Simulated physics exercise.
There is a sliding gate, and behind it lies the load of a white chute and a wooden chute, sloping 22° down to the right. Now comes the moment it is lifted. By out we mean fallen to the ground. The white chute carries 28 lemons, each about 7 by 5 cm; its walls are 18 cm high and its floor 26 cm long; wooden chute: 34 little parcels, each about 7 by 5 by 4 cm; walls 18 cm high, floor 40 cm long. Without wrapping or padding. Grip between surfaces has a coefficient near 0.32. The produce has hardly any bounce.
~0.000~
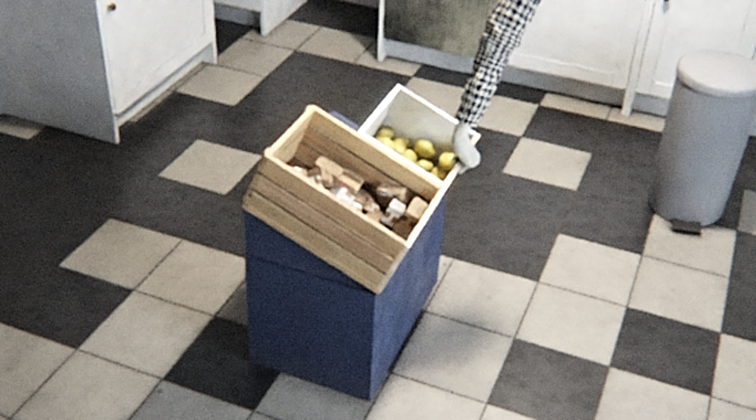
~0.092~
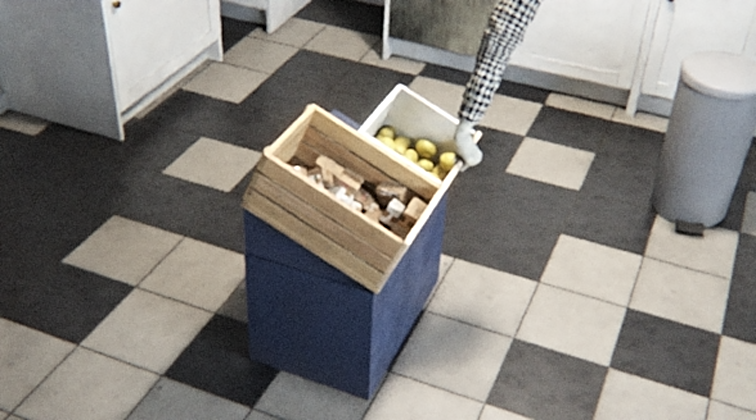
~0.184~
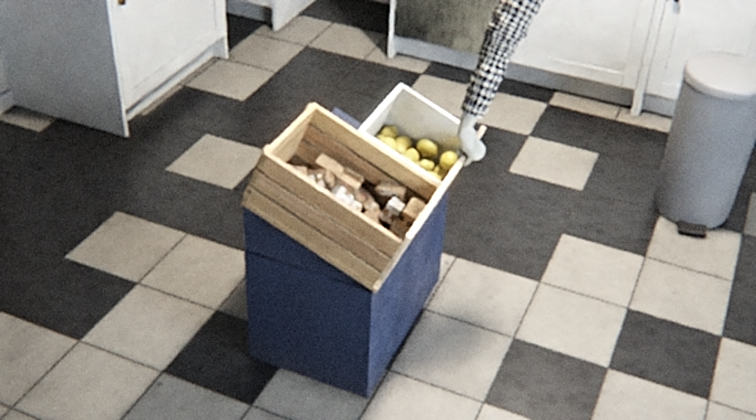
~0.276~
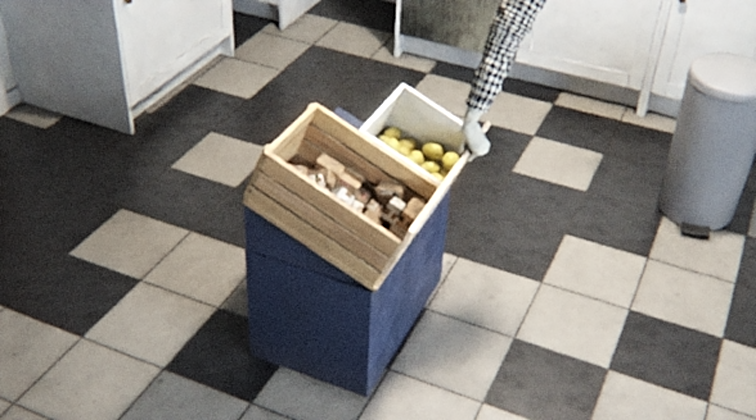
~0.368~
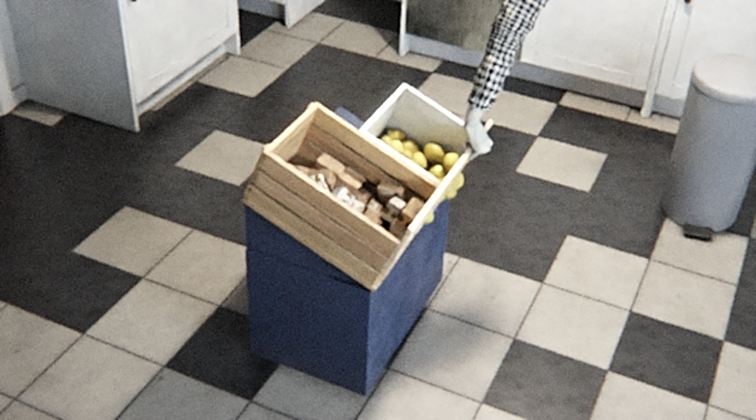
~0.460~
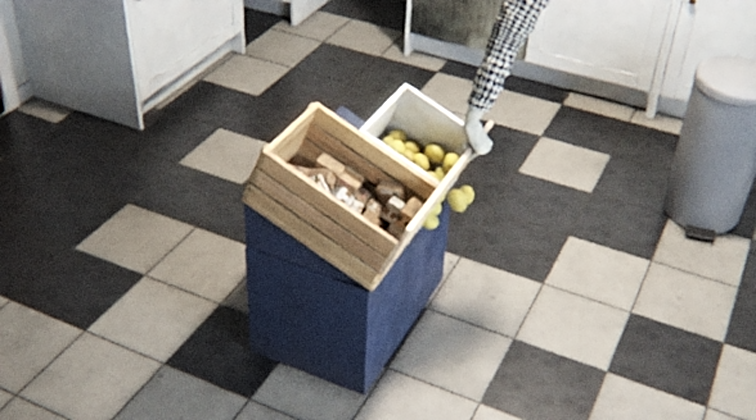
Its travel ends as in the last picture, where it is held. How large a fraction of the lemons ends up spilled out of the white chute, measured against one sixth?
The spilled fraction is larger than one sixth.
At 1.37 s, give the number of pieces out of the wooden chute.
About, wooden chute: 1.
After 0.86 s, the white chute is down by 4 of 28 and the wooden chute has all 34.
After 1.37 s, the white chute is down by 4 of 28 and the wooden chute is down by 1 of 34.
After 2.07 s, the white chute is down by 7 of 28 and the wooden chute is down by 1 of 34.
When it is over (at 2.98 s), the white chute is down by 7 of 28 and the wooden chute is down by 2 of 34. Asked share, 7 of 28, 25 per cent.
